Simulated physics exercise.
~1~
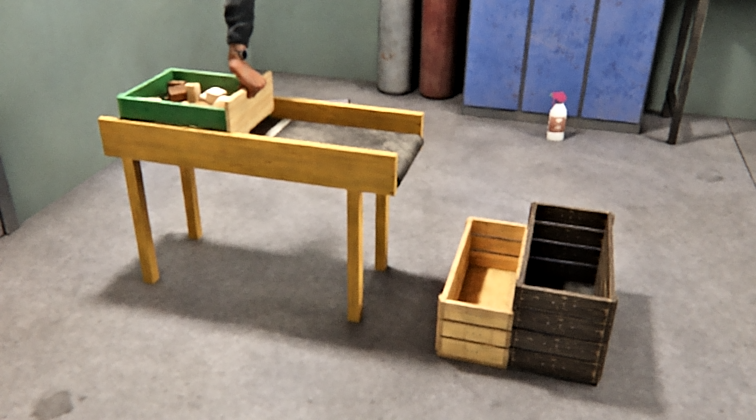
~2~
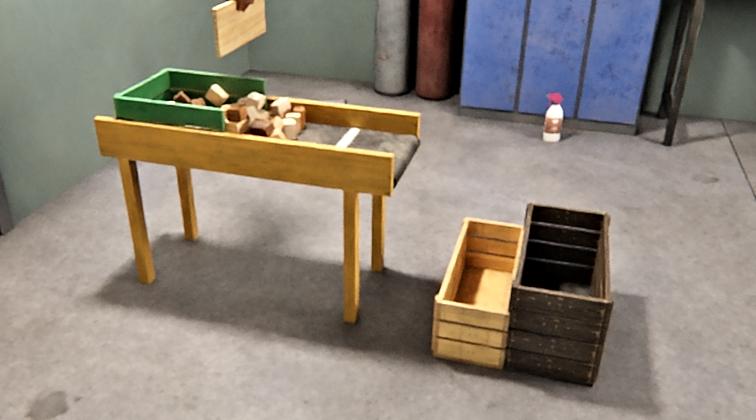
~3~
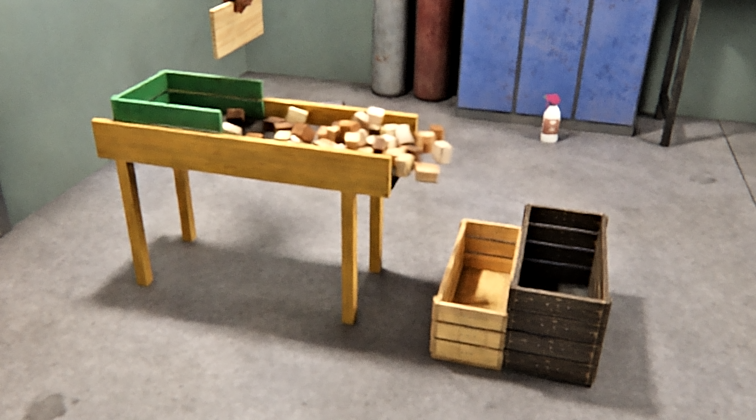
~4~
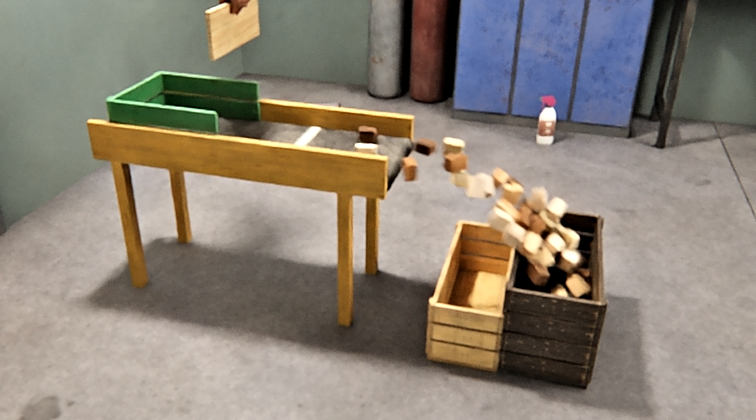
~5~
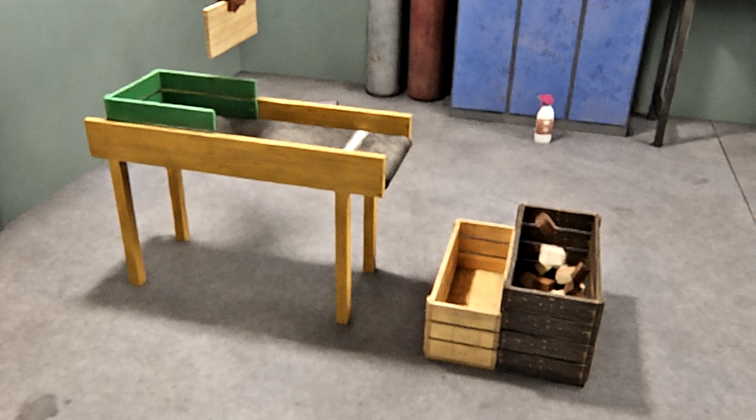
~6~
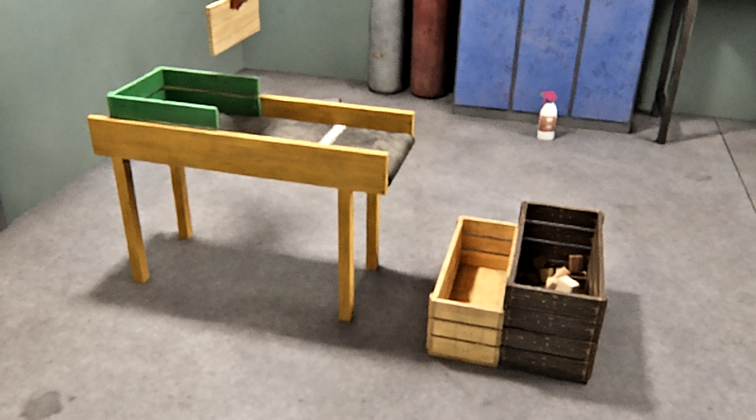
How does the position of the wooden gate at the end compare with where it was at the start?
At the start the gate stands on the belt, closing the open side of the green pen. By the end it is held up in the air above the belt, clear of the pen.
Hand lifting a wooden gate from a green pen, loose wooden blocks riding the belt rightward and flying into the black tote.
